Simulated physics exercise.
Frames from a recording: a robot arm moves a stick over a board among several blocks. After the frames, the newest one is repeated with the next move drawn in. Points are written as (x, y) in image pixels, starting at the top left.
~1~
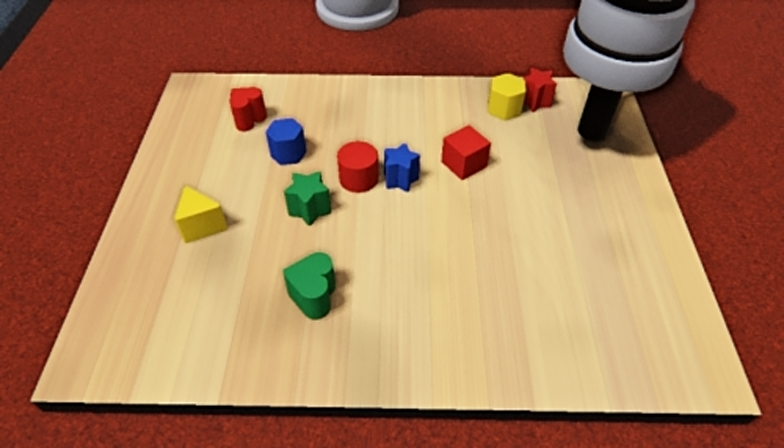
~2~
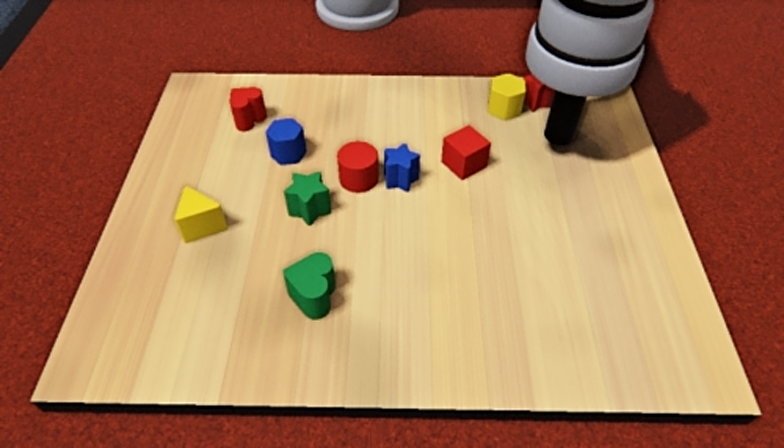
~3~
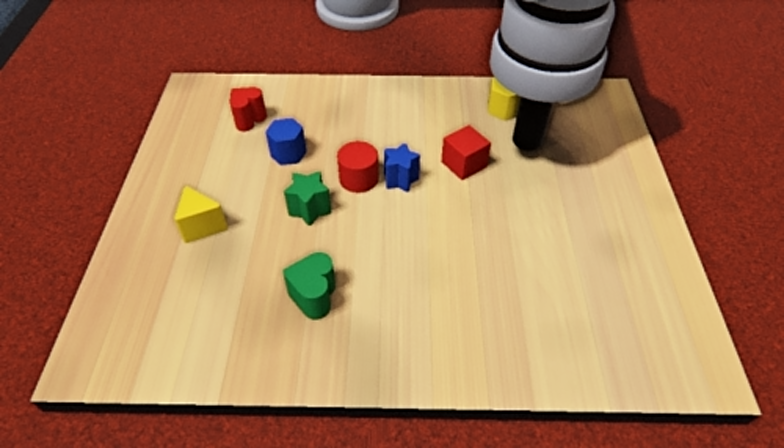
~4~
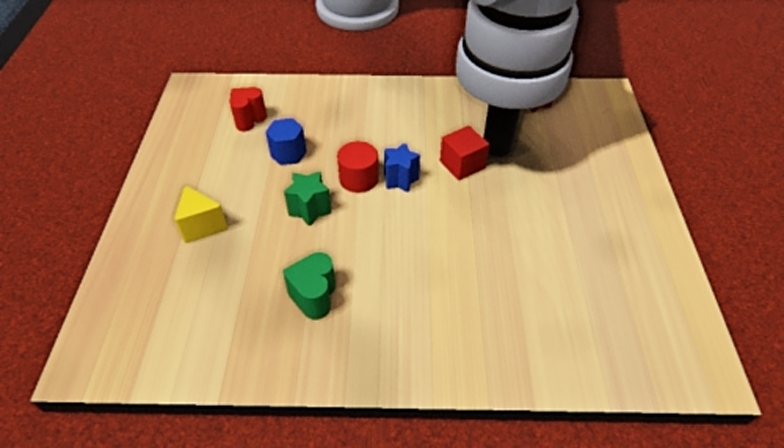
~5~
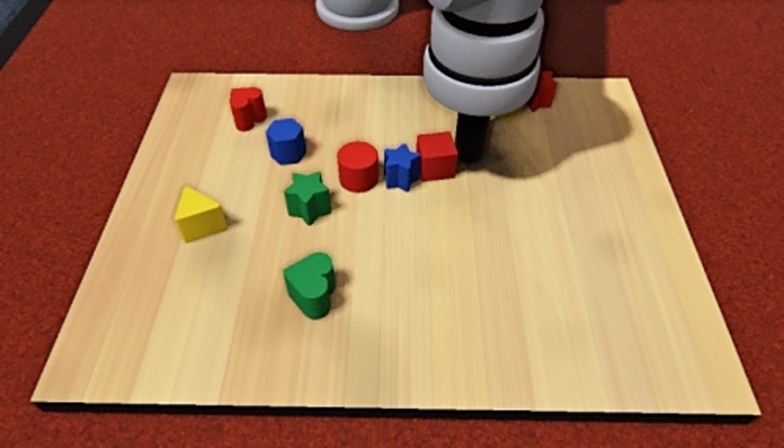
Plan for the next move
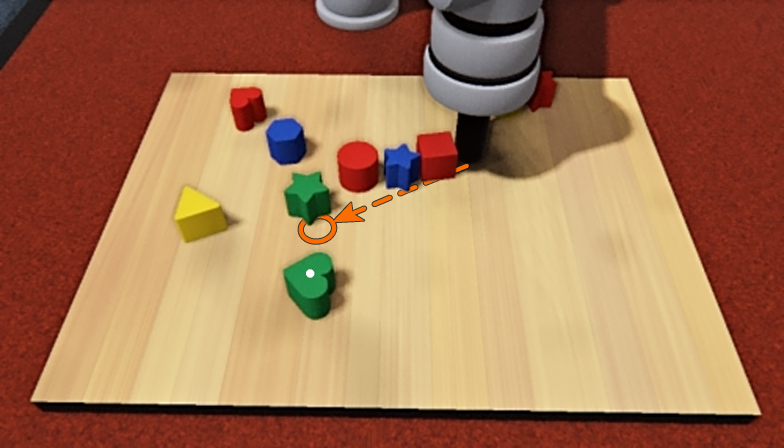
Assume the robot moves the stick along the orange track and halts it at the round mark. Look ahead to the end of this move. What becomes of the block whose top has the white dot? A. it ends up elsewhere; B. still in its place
(B)
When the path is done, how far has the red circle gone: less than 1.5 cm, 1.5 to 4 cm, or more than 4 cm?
Shift: Over 4 cm.
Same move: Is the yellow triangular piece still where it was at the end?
Short answer: Yes.
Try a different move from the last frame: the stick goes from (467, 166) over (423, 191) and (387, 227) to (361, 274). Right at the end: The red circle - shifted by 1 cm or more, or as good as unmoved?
That block ends up displaced.
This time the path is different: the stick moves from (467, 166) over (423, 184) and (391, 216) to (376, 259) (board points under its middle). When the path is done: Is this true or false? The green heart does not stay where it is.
False
Path on the board, from (467, 166) to (317, 229); the dot is on the green heart.
What follows on the original path. One third of the way, stick at (420, 174); red circle at (322, 153); blue star at (352, 165), turned 35° clockwise; red square piece at (386, 162).
Two thirds of the way, stick at (369, 195); green star at (283, 190), turned 55° anticlockwise; red circle at (286, 147); blue star at (301, 168), turned 65° clockwise; red square piece at (334, 177), turned 30° clockwise.
At the end, stick at (316, 217); yellow triangular piece in place; green star at (254, 198), turned 90° anticlockwise; green heart in place; red circle at (273, 142); blue star at (271, 166), turned 90° clockwise; red square piece at (291, 185), turned 60° clockwise.
